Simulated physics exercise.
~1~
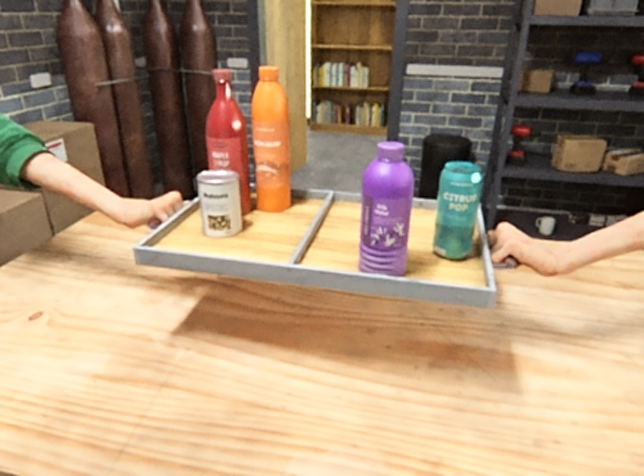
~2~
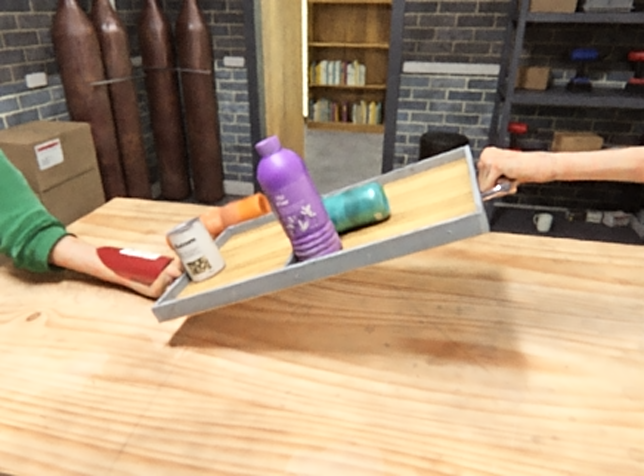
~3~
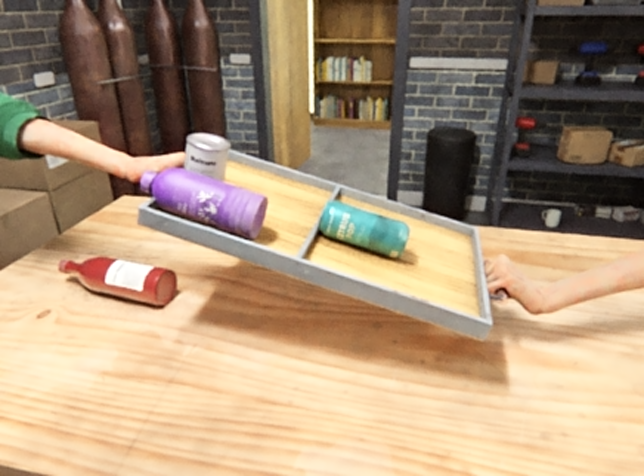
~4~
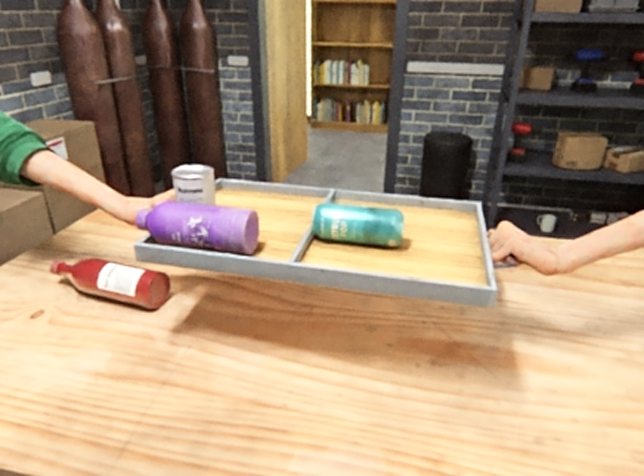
Two hands tilt a tray, toppling four containers and spilling two, then level it again.
